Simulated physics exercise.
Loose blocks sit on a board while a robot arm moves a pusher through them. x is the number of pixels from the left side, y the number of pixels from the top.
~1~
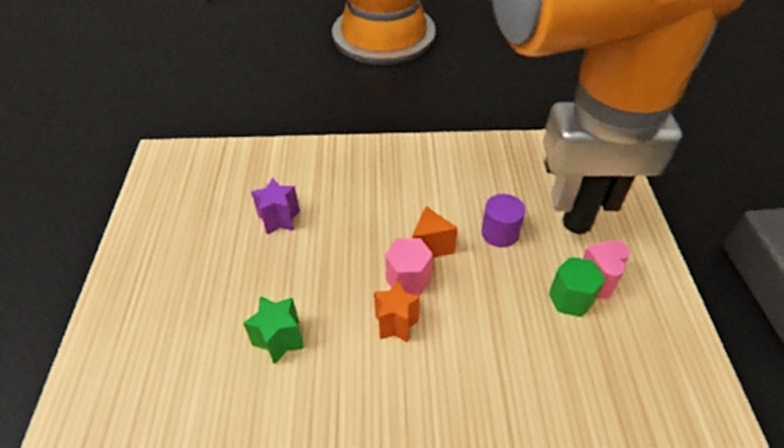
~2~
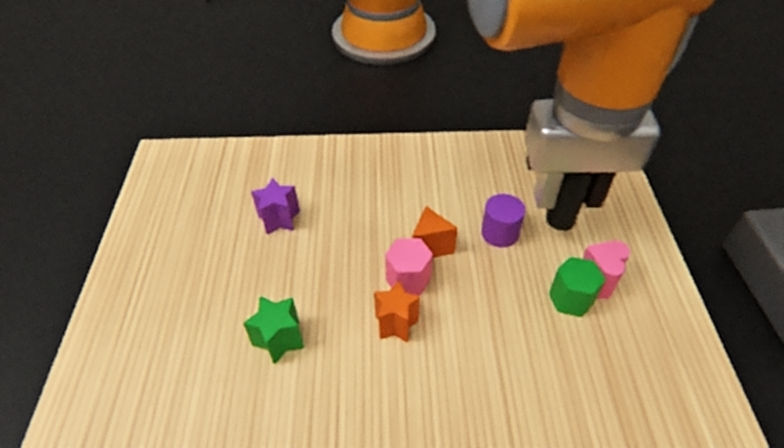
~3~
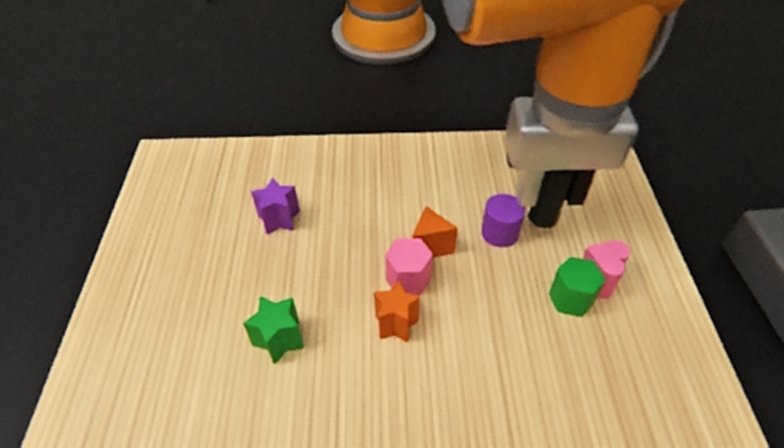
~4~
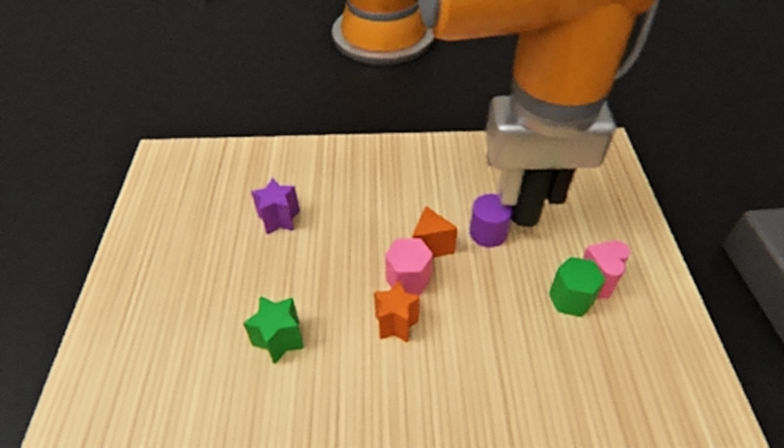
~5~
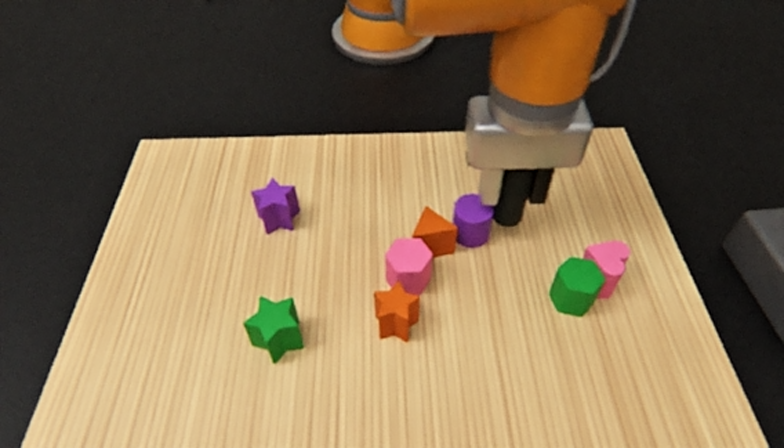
An orange robot arm with a grey gripper and dark pusher tip reaches over a pale wooden board on a black surface, seen from above at an angle by a still camera. Purple and green stars lie left, a pink hexagon, orange triangle and orange star near the middle, a purple cylinder right of them, and green and pink blocks farther right. The arm sweeps left, meets the cylinder and pushes it left beside the triangle.
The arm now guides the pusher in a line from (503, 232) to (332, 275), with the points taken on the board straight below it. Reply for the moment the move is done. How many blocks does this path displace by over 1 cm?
The result: Three blocks or more.
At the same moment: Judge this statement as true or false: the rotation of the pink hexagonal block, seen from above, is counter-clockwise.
True
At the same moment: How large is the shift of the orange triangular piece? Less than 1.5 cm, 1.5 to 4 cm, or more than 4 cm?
The orange triangular piece ends up quite far away, over 4 cm.
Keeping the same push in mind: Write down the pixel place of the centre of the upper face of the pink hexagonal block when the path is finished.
It sits at (383, 269).
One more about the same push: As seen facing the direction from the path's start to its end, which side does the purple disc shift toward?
Gets pushed right.
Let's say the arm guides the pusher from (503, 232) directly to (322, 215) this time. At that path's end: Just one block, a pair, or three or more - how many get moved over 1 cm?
Once the path ends, two blocks will have shifted.
The first path, step by step. One third of the way, pusher (450, 231); orange triangular piece (387, 229); purple disc (417, 214).
Two thirds of the way, pusher (390, 246); orange star-shaped block (397, 304); pink hexagonal block (391, 266), turned 50° anticlockwise; orange triangular piece (348, 235), turned 15° anticlockwise; purple disc (373, 212).
At the end, pusher (330, 260); orange star-shaped block (397, 304); pink hexagonal block (383, 269), turned 75° anticlockwise; orange triangular piece (299, 233), turned 40° clockwise; purple disc (367, 213).
